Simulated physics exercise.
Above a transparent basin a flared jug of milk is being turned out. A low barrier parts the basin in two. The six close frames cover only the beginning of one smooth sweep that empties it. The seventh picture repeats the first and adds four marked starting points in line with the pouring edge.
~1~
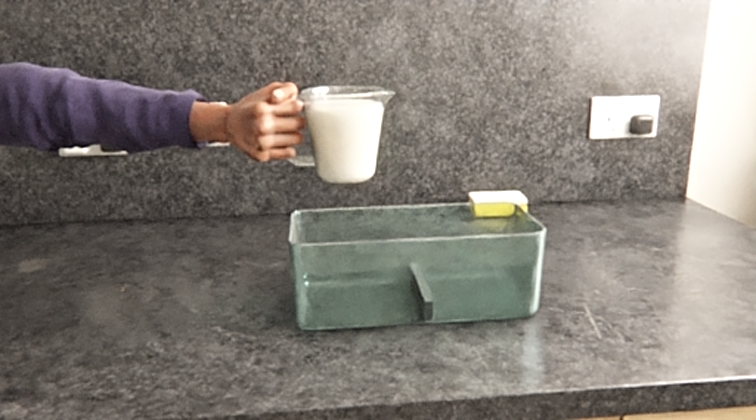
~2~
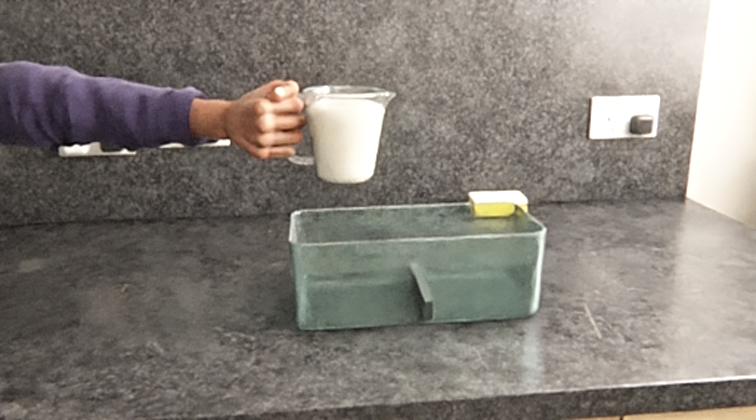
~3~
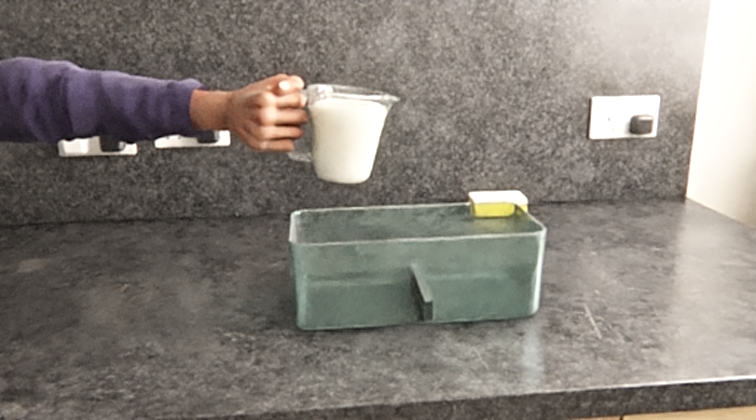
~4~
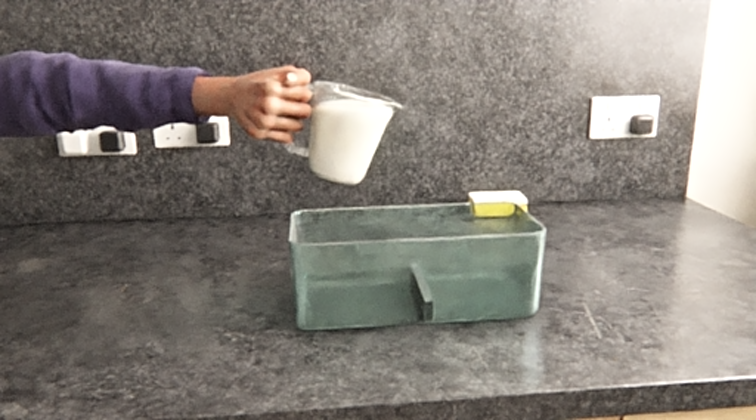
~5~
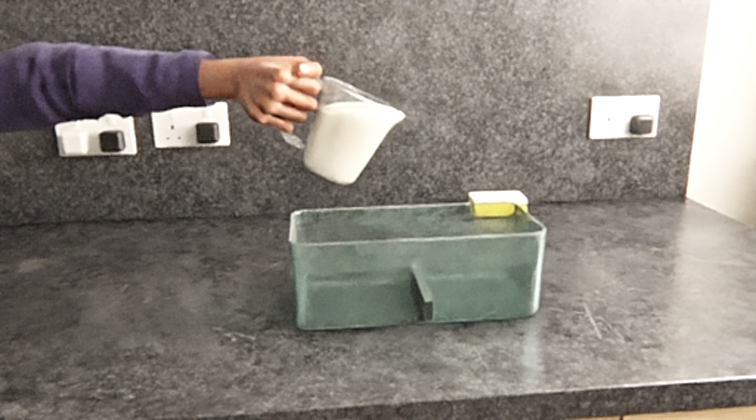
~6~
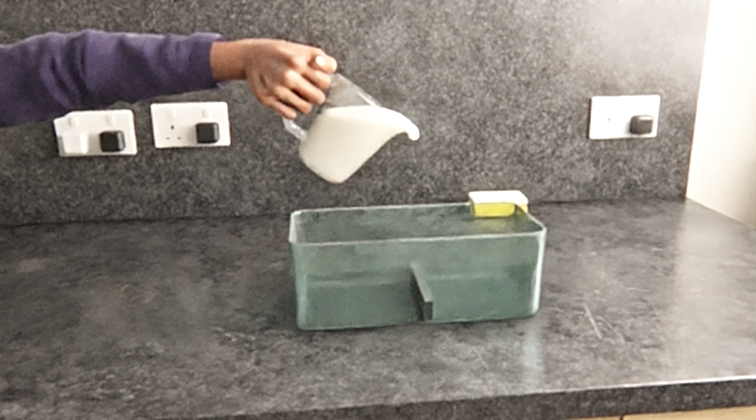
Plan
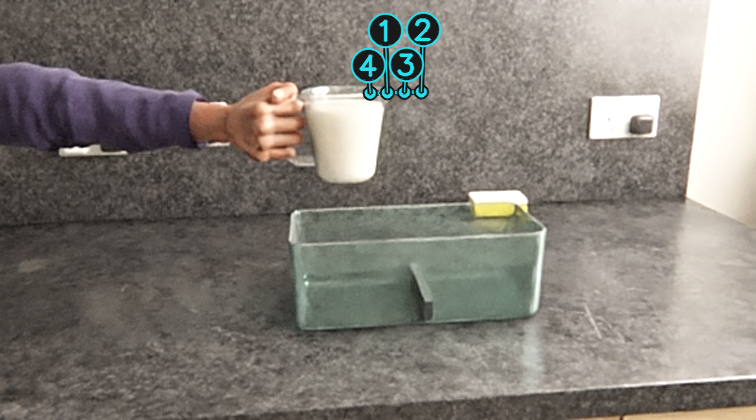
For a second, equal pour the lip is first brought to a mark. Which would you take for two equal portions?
Go for 4.
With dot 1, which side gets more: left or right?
More ends on the right.
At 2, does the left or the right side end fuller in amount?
More ends on the right.
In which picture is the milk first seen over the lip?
In picture 6.
In cyan, 1 at (387, 92); 2 at (421, 91); 3 at (404, 92); 4 at (370, 93).
Choosing 1, about 19 % ends left of the wall and 81 % right of it.
Choosing 2, about 8 % ends left of the wall and 91 % right of it.
Choosing 3, about 10 % ends left of the wall and 89 % right of it.
Choosing 4, about 51 % ends left of the wall and 48 % right of it.
